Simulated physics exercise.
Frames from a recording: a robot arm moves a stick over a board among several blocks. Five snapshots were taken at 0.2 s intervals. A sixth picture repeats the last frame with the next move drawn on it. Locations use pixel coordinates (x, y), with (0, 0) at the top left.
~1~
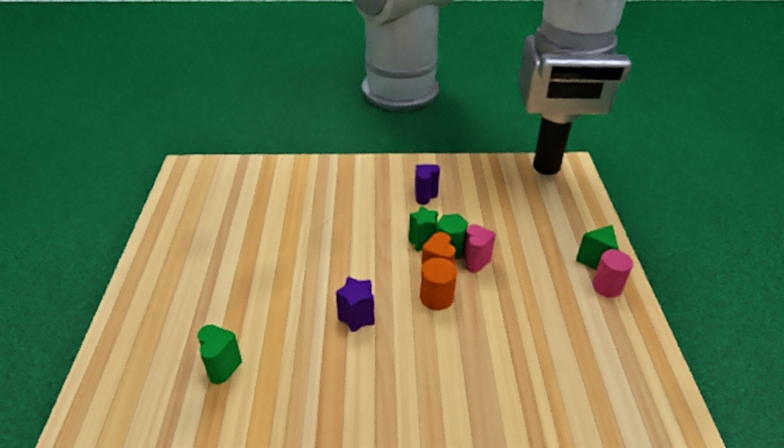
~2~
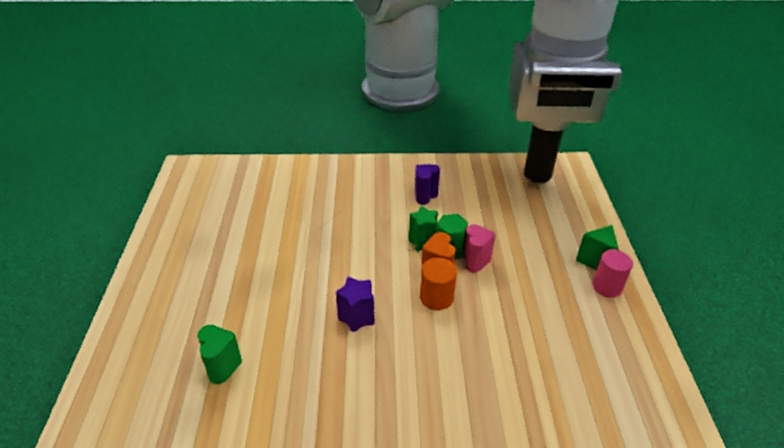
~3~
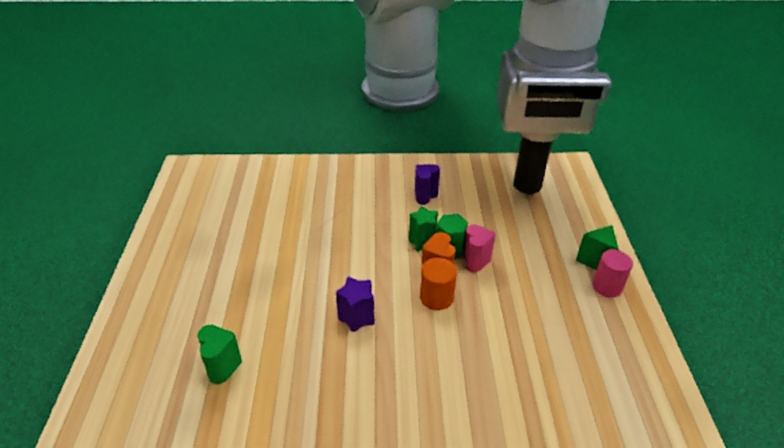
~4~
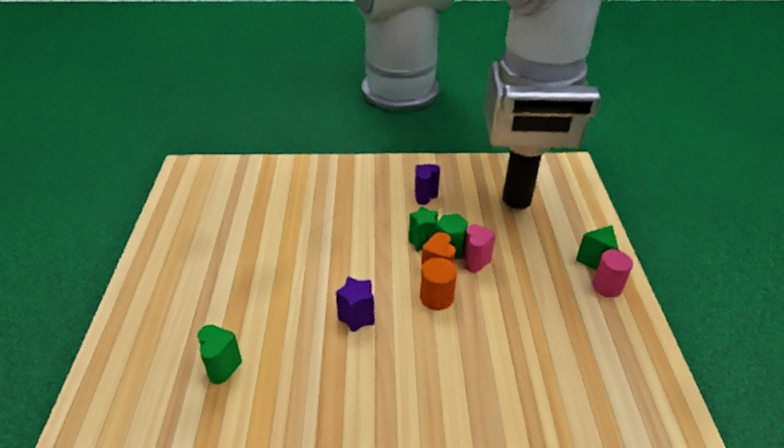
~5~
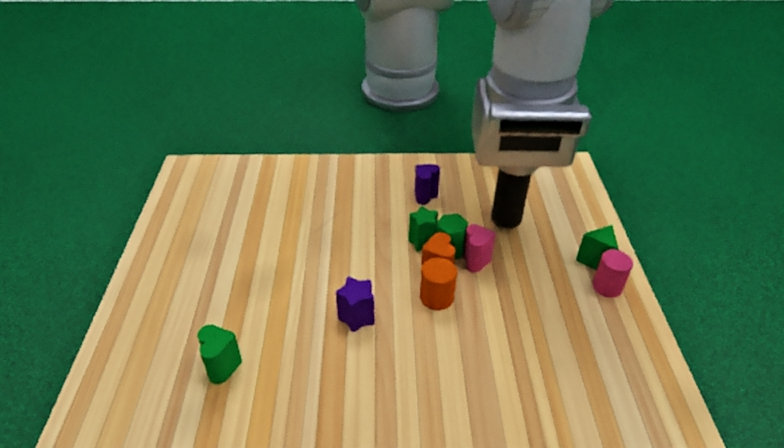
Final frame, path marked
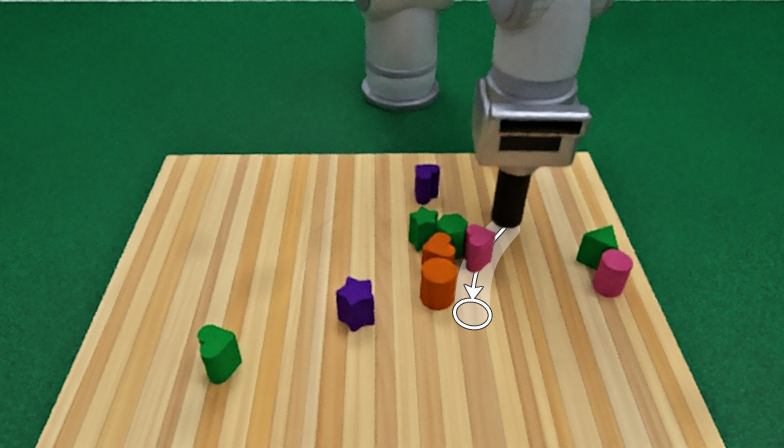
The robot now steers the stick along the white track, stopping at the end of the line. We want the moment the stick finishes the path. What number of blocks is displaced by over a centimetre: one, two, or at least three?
Expect two.
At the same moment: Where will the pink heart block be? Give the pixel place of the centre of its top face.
It will likely be found at (451, 300).
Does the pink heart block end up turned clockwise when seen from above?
Going by the path, yes.
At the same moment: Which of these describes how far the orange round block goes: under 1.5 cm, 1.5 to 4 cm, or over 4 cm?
It falls in the 1.5 to 4 cm band.
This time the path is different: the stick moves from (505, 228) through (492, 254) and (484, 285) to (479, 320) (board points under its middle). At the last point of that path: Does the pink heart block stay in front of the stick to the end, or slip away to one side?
The stick passes it.
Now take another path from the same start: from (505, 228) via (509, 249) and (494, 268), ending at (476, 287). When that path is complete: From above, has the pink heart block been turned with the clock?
It seems so.
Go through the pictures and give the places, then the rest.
The first picture shows stick tip at (546, 167); block tops, orange round block at (439, 270); green hexagonal block at (453, 223); pink heart block at (480, 234).
The second picture shows stick at (538, 175); blocks unchanged.
The third picture shows stick at (528, 185); blocks unchanged.
The fourth picture shows stick at (517, 200); blocks unchanged.
The fifth picture shows stick at (506, 219); orange round block at (439, 270); green hexagonal block at (453, 223); pink heart block at (480, 234).
Path on the board, from (505, 228) via (486, 251) and (475, 280), ending at (472, 314).
On the path given first. One third of the way, stick at (487, 242); pink heart block at (476, 240).
Two thirds of the way, stick at (476, 271); orange round block at (433, 276); pink heart block at (463, 271).
At the end, stick at (474, 304); orange round block at (427, 281); green hexagonal block in place; pink heart block at (451, 300), turned 30° clockwise.
